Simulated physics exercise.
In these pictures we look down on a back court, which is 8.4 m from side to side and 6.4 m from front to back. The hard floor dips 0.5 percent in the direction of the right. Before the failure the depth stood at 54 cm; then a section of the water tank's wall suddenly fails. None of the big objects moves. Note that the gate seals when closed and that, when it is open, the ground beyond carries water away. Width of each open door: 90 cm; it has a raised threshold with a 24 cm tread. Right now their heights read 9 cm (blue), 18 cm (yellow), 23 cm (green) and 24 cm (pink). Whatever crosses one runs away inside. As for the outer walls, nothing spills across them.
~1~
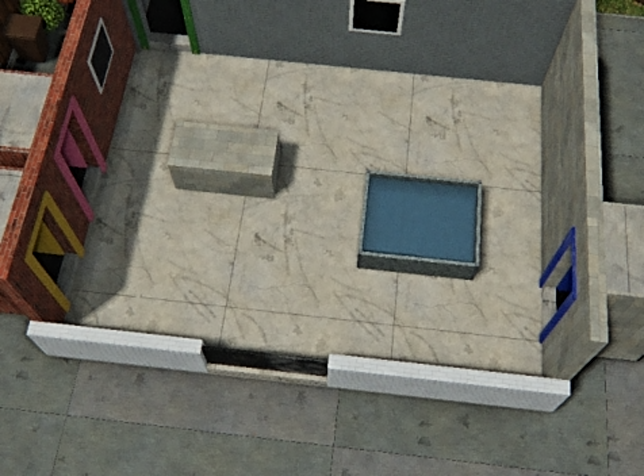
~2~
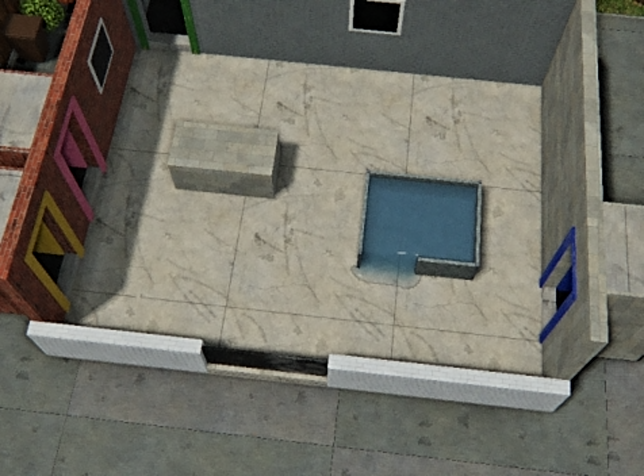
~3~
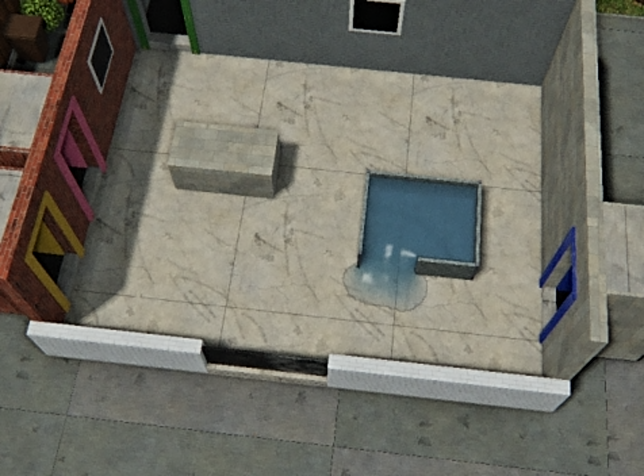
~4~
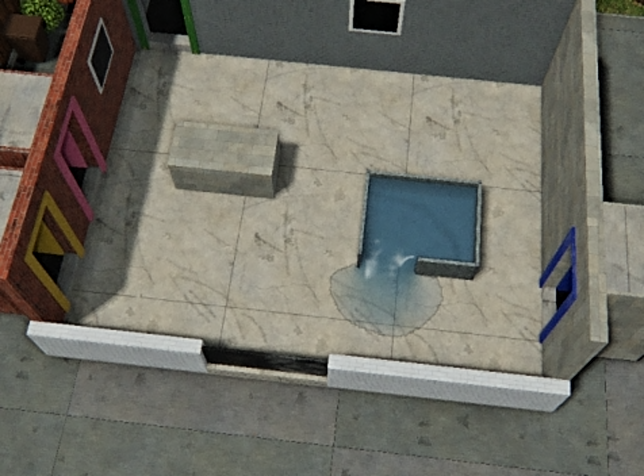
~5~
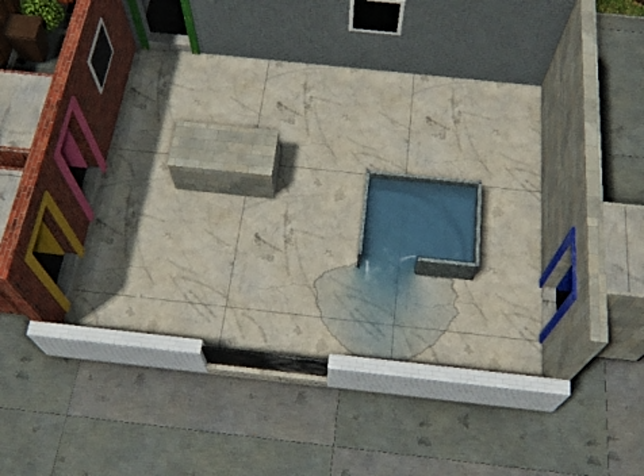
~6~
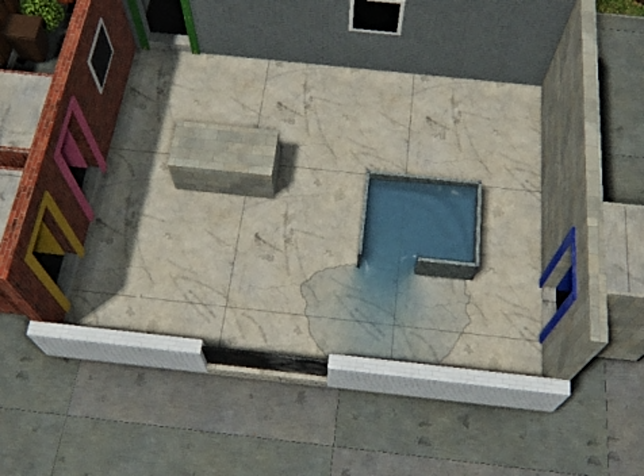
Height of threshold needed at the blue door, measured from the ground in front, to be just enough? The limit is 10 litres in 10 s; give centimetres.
Approximately 7.5 cm.
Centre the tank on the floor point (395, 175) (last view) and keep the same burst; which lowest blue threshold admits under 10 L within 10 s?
About 6.5 centimetres.
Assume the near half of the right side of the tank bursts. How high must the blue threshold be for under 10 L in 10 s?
Estimate: Near 24 cm.
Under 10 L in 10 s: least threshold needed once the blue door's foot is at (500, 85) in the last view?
About 6.5 cm.
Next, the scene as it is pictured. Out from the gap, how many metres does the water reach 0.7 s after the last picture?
Distance from gap: Approx. 2.8 m.
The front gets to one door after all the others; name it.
The green one comes last.
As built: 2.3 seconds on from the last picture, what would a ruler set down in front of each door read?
Centimetres: Blue = 10, yellow = 1, green = 0, pink = 0.
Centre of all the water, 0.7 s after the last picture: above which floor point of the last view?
I'd say around (402, 269).
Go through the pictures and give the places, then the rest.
Still water, 54 cm deep, in the water tank at (421, 219); the blue door at (556, 290) is dry, in the first frame.
The front is at (393, 281), 0.2 m from the gap at (388, 265); 0.2 m2 of floor is wet, 54 cm left at the back, in the second frame.
The front is at (384, 302), 0.7 m from the gap at (388, 265); 0.7 m2 of floor is wet, 54 cm left at the back, in the third frame.
The gap is at (388, 265), the front 1.2 m out at (389, 331); the back of the water tank holds 54 cm, in the fourth frame.
The front is at (376, 360), 1.7 m from the gap at (388, 265); 2.8 m2 of floor is wet, 48 cm left at the back, in the fifth frame.
Water pours out at (388, 265) and has run 2.0 m, to a hidden place; about 4 cm deep outside, 46 cm at the back; 1.7 m in a straight line remain to the blue door at (556, 290), in the sixth frame.
Then, 0.7 s after the last picture water covers 10 % of the floor, deepest (30 cm) near (368, 372); it has not reached the blue door.
Then, 2.3 s after the last picture water covers 25 % of the floor, deepest (23 cm) near (536, 391); 10 cm at the blue door, 0 litres in over its 9 cm threshold.
Then, 9.3 s after the last picture water covers 80 % of the floor, deepest (8 cm) near (536, 119); 5 cm at the blue door, 4 litres in over its 9 cm threshold.
At the blue door as built, the water peaked near 11 cm, 2.5 s after the last picture.
With a threshold of 6.5 cm, 16 litres would have come in within the 10 s; with 8.5 cm, 5 litres. So under 10 litres takes about 7.5 cm.
